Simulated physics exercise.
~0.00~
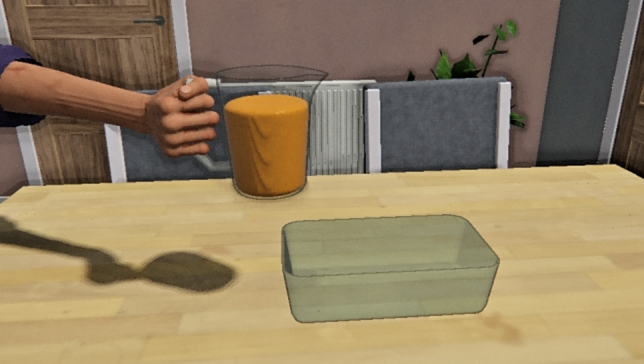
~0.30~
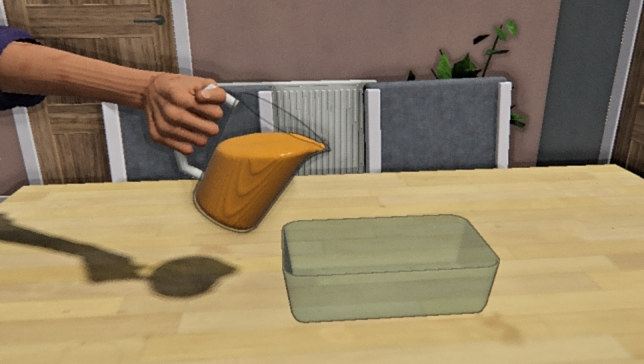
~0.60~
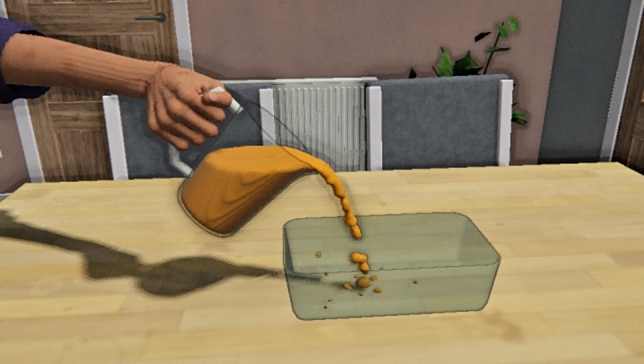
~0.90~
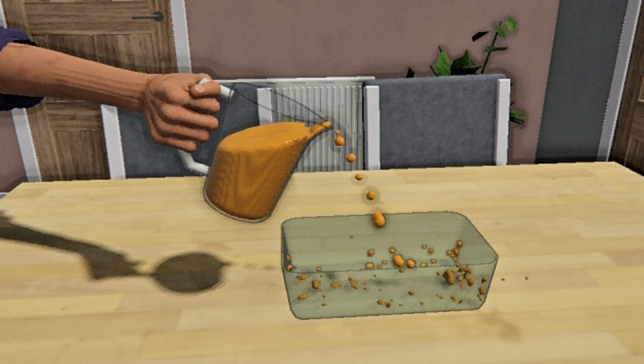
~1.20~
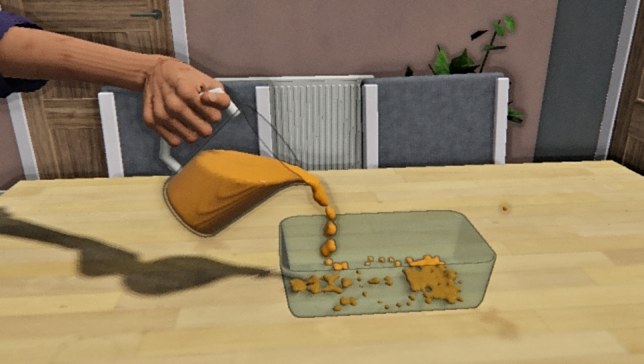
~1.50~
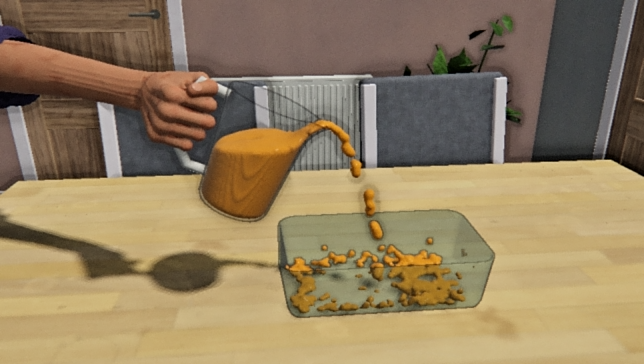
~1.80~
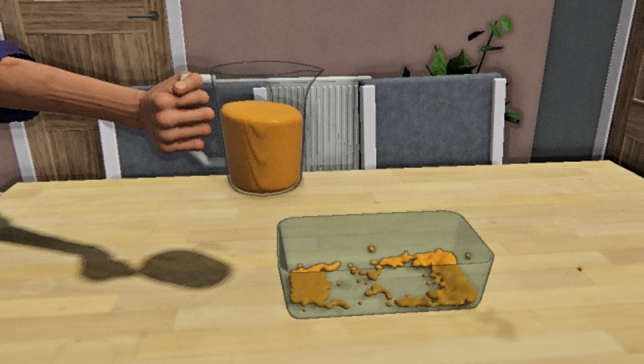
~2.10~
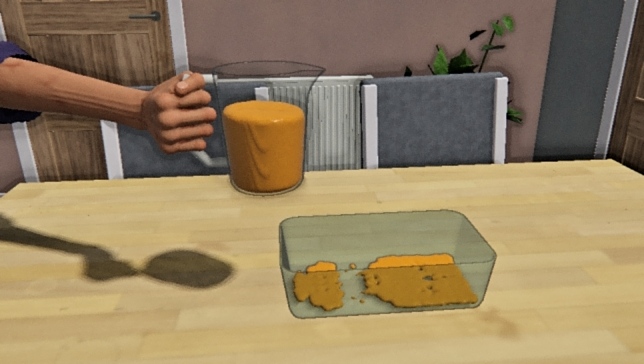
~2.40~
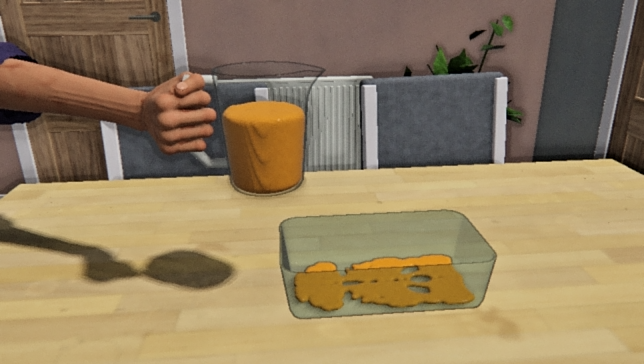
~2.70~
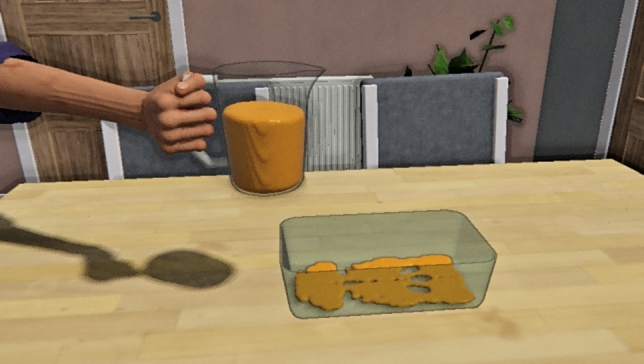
The clip opens with a hand holding a clear pitcher of orange juice upright above a wooden table, behind an empty, see-through oblong dish. The hand tips the pitcher to the right until juice spills from the spout in a broken stream and drops into the dish. It eases the pitcher partly back, thinning the flow to scattered drops, then tilts it further for a second pour. The pitcher swings back to level, still holding plenty of juice. In the dish, the splashes settle into a shallow, patchy orange layer across the bottom.
